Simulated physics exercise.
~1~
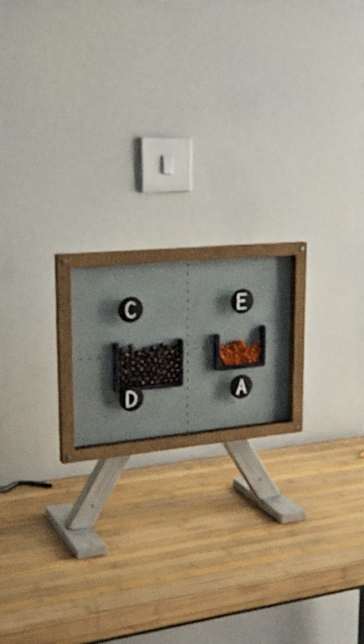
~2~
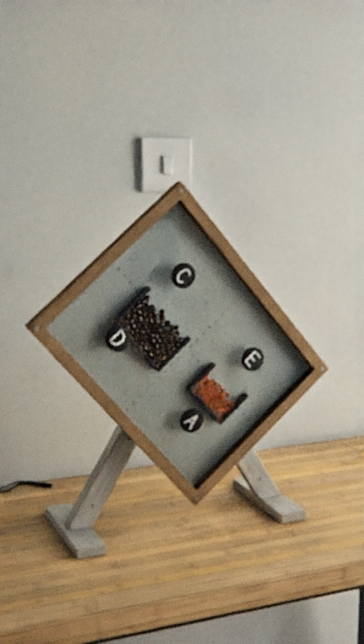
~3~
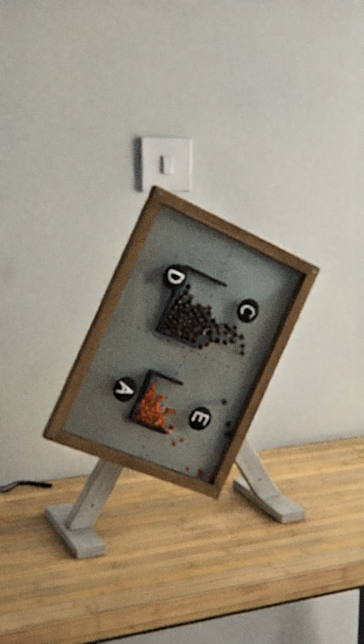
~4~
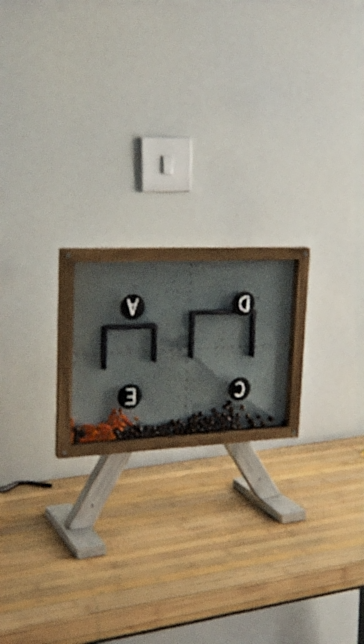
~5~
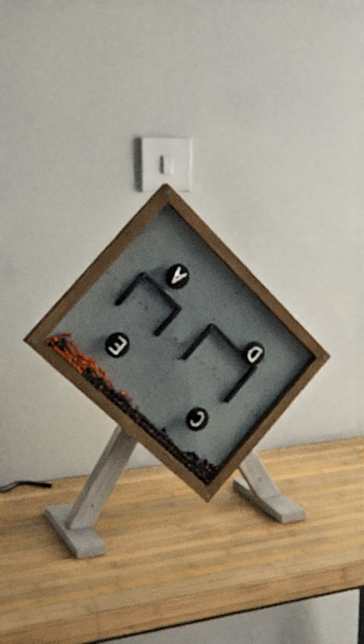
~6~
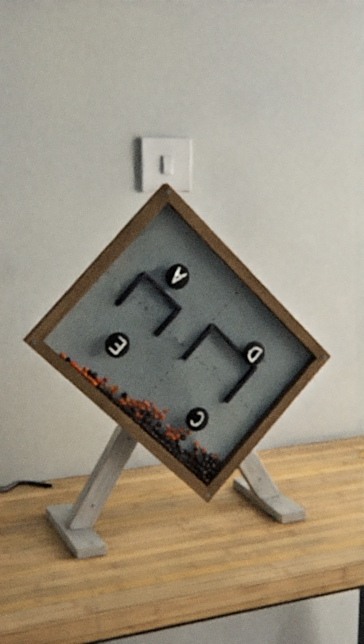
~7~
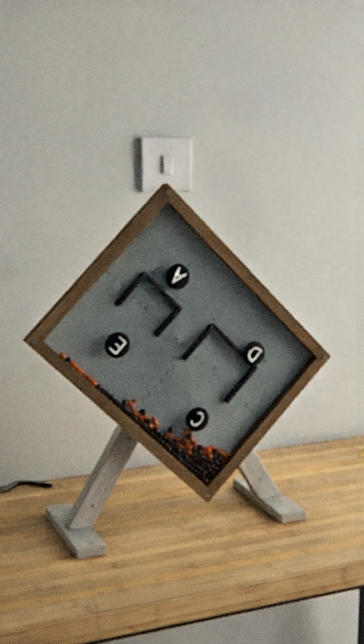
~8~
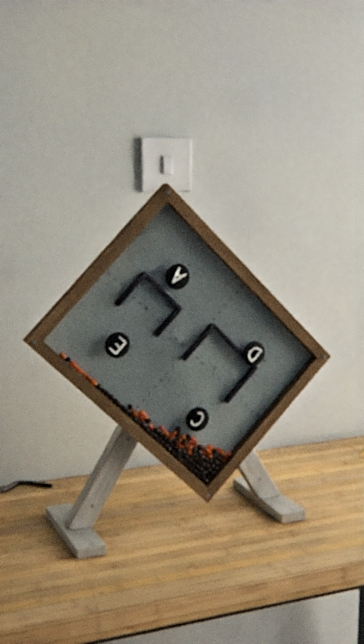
A framed, clear-fronted box on a wooden stand turned clockwise past upside down, spilling dark and small orange pills from two trays onto its lower side, then stopped tilted while they slid down right, settling mostly near the bottom corner by C.
